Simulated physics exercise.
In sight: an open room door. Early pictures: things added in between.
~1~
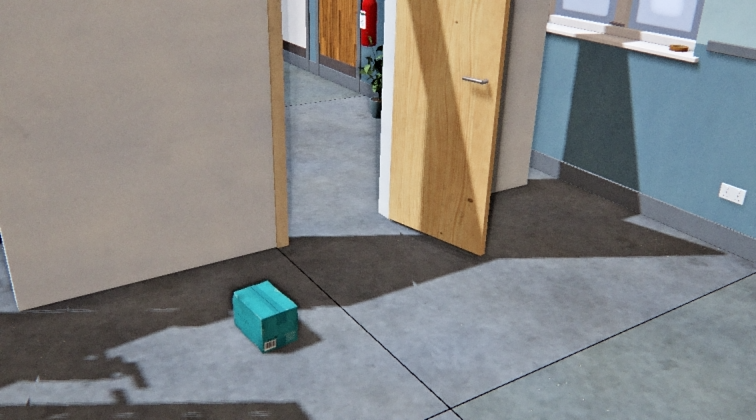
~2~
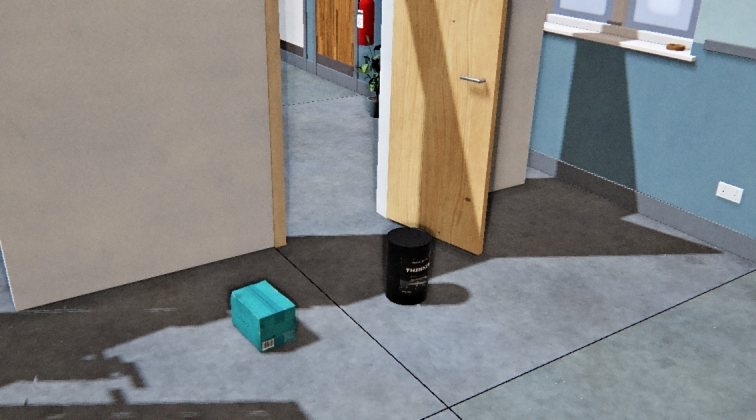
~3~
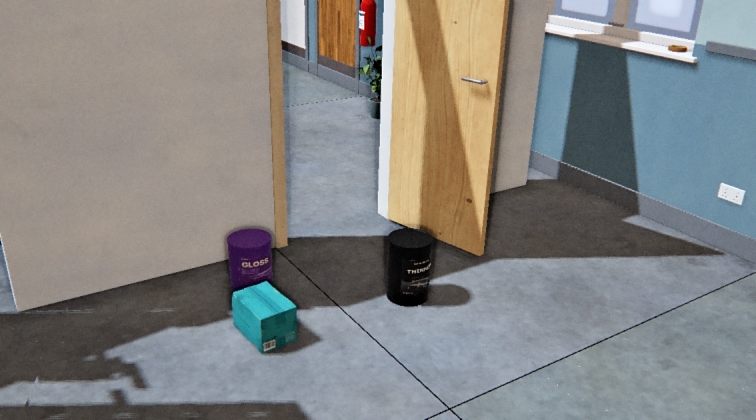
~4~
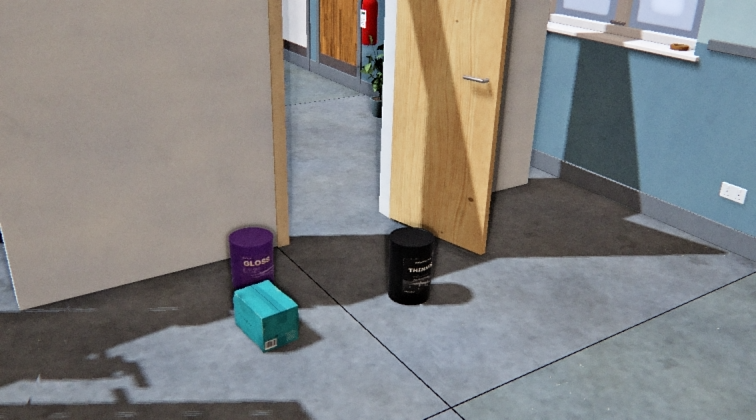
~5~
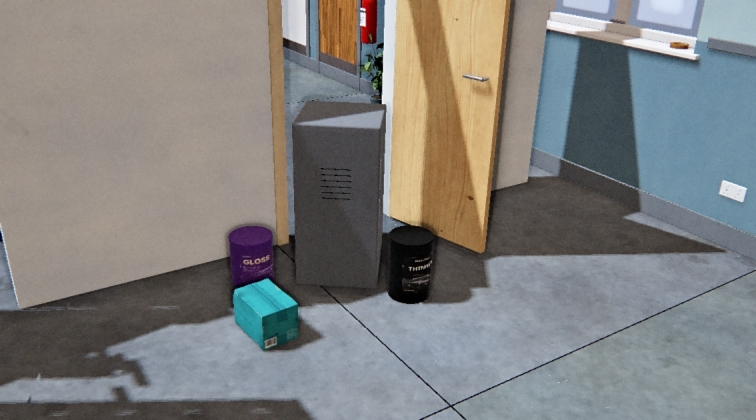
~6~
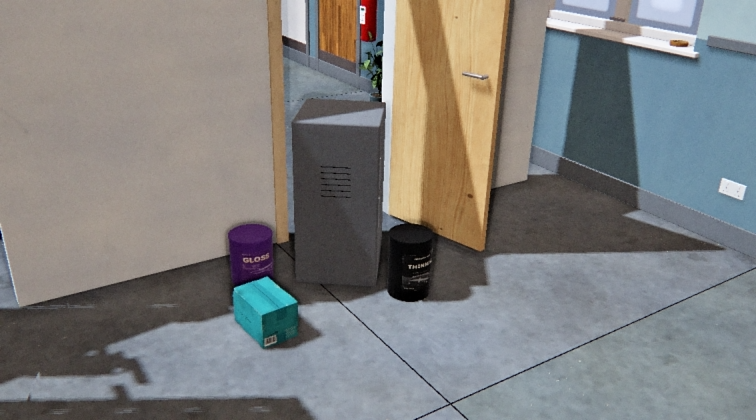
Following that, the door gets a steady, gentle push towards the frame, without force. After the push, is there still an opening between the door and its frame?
Yes. You can tell the door won't budge further before the frame.
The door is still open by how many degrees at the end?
Angle: About 50°.
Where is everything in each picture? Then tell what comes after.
In the first picture, door wide open and still.
In the second picture, door wide open and still; black pail (408, 266).
In the third picture, door wide open and still; turquoise box (264, 317); black pail (409, 267).
In the fourth picture, door wide open and still; purple pail (252, 260); turquoise box (266, 315).
In the fifth picture, door wide open and still; black pail (410, 264); purple pail (252, 258).
In the sixth picture, door wide open and still; grey appliance (341, 192); turquoise box (265, 312).
Then, 0.80 s after the last picture, open by 86°.
Then, 1.20 s after the last picture, open by 68°.
At rest, open by 52°; all 4 in place. Seen from the same camera at the end, grey appliance near (340, 192).
